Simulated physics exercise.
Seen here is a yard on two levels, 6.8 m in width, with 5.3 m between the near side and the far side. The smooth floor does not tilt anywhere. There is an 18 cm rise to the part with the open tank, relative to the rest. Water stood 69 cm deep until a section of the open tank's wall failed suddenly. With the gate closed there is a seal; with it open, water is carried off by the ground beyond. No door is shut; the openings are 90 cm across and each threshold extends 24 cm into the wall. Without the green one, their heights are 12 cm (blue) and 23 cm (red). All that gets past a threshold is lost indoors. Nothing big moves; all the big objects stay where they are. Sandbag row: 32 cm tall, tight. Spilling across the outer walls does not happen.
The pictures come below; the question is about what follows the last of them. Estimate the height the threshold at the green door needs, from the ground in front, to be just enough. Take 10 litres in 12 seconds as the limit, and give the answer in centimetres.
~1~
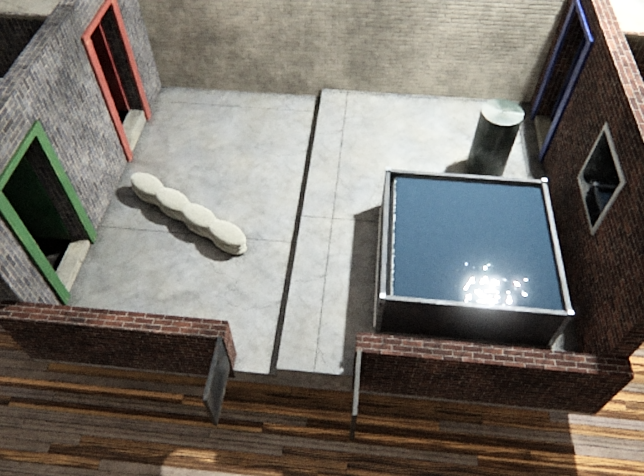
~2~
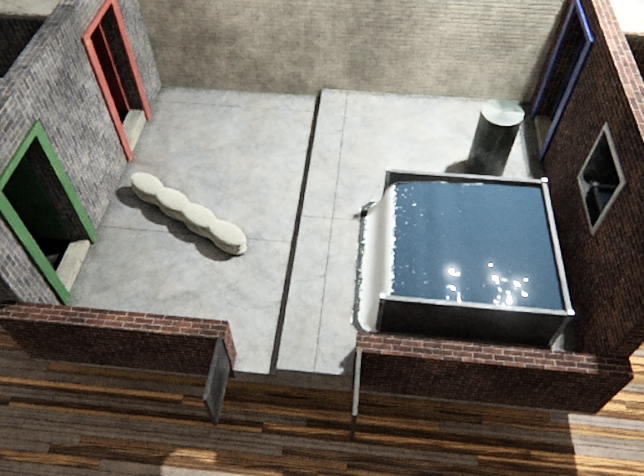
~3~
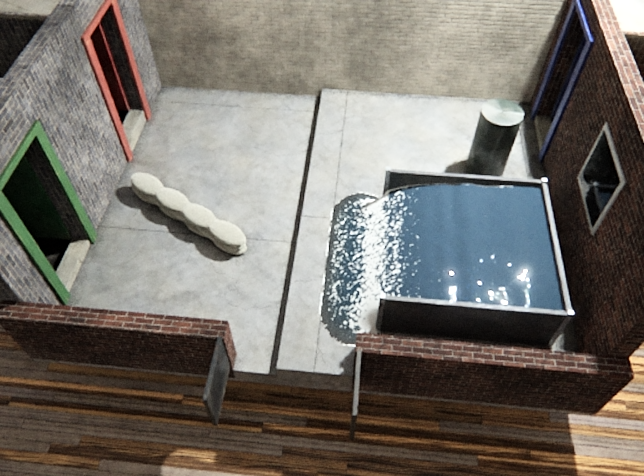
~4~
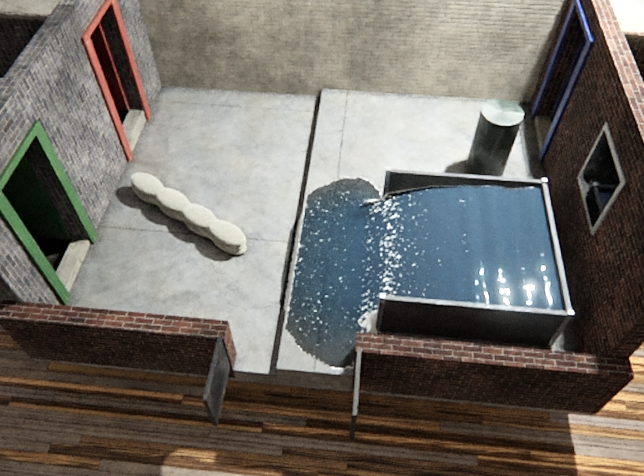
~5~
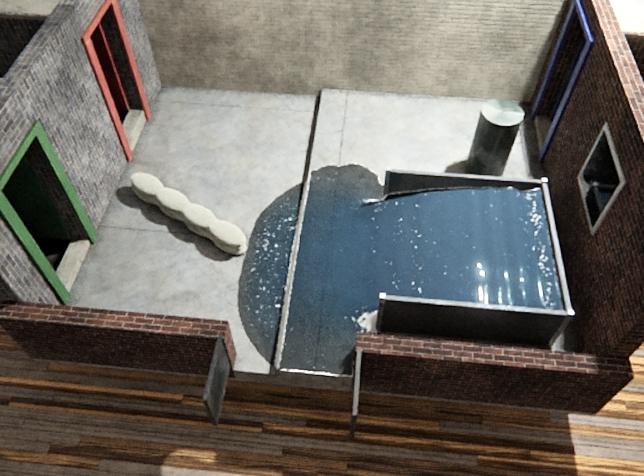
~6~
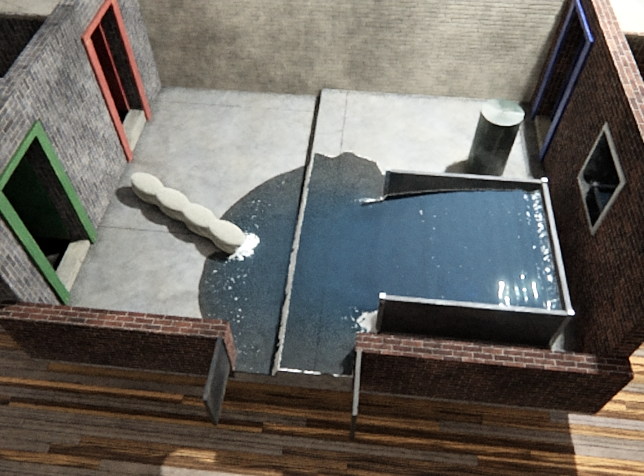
It needs some 28 cm.
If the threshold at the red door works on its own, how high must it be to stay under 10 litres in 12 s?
Door red, min height approx. 25 cm.
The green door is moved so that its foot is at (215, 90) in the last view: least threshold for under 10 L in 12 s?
Minimum: About 24 cm.
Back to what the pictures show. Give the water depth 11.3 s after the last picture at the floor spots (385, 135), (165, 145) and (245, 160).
Depths in order: 1 / 10 / 11 cm.
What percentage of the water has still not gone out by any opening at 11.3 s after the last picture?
Something near 76 out of a hundred parts.
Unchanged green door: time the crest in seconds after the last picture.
Around 1.6 s, give or take.
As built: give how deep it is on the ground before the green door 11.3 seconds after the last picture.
It works out to about 12.5 centimetres deep.
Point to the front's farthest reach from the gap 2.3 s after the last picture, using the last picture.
Somewhere near the pixel (162, 88).
Then, 0.7 s after the last picture water covers 45 % of the floor, deepest (40 cm) near (249, 251); 16 cm at the green door, 2 litres in over its 12 cm threshold.
Then, 2.3 s after the last picture water covers 60 % of the floor, deepest (46 cm) near (162, 88); 25 cm at the green door, 111 litres in over its 12 cm threshold.
Then, 11.3 s after the last picture water covers 70 % of the floor, deepest (19 cm) near (242, 231); 13 cm at the green door, 197 litres in over its 12 cm threshold.
At the green door as built, the water peaked near 29 cm, 1.5 s after the last picture.
With a threshold of 24.5 cm, 23 litres would have come in within the 12 s; with 33 cm, 2 litres. So under 10 litres takes about 28 cm.
